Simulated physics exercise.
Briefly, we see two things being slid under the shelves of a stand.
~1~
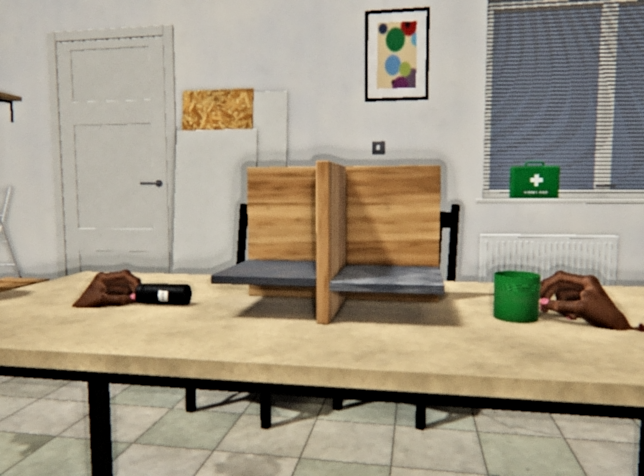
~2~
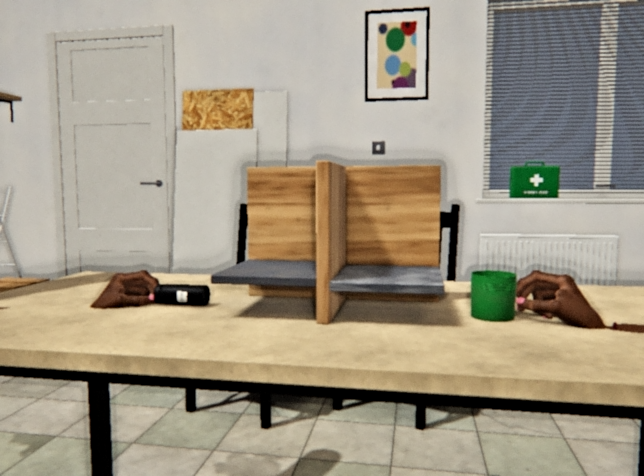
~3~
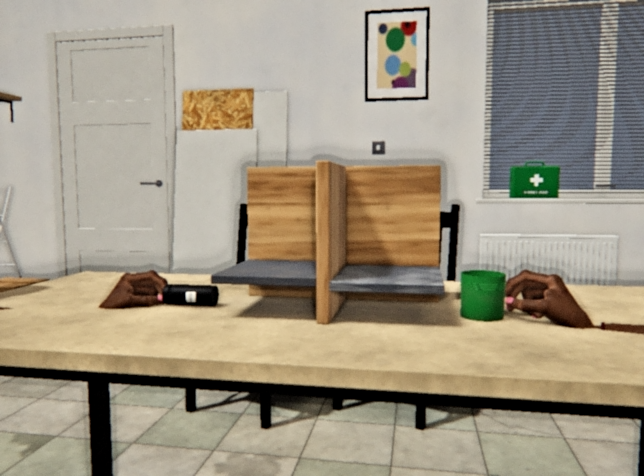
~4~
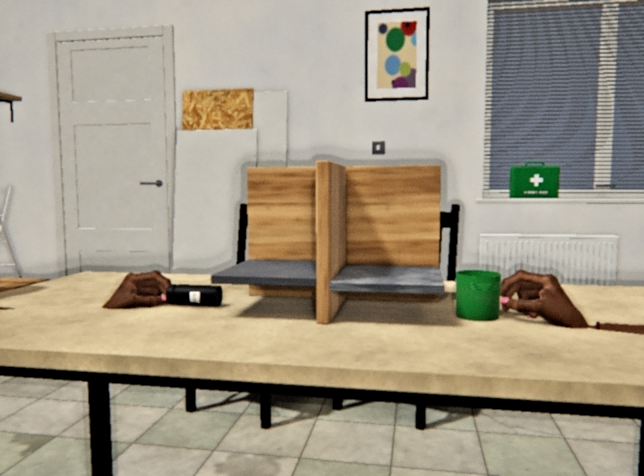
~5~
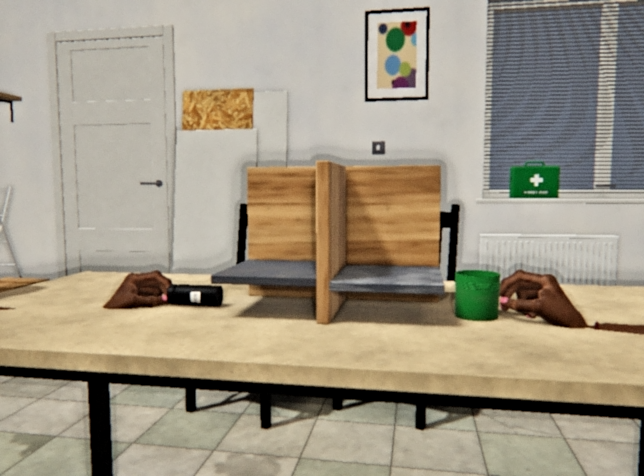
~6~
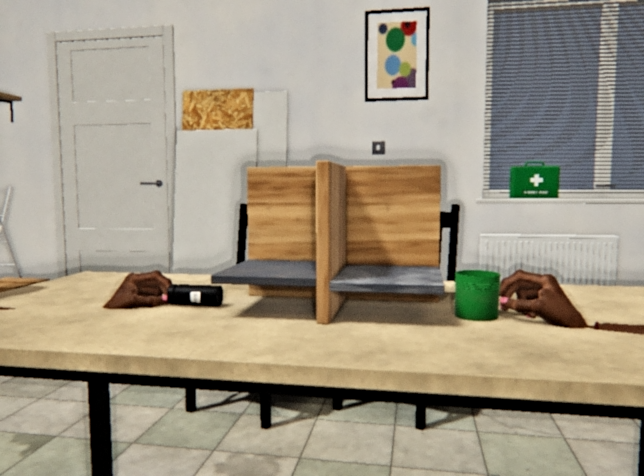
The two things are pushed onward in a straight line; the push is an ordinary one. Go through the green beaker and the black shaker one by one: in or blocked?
Green beaker: Blocked. Black shaker: In.
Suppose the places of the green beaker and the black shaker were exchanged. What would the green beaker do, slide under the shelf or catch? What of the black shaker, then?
The green beaker snags, while the black shaker passes beneath.
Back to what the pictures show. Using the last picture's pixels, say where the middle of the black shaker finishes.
Looks like it settles somewhere around (259, 297).
Then, 0.36 s after the last picture, green beaker stopped at the opening near (464, 294); black shaker sliding up to the opening near (216, 296).
At rest, the green beaker is too tall, near (464, 294); the black shaker clears the shelf, near (259, 297).
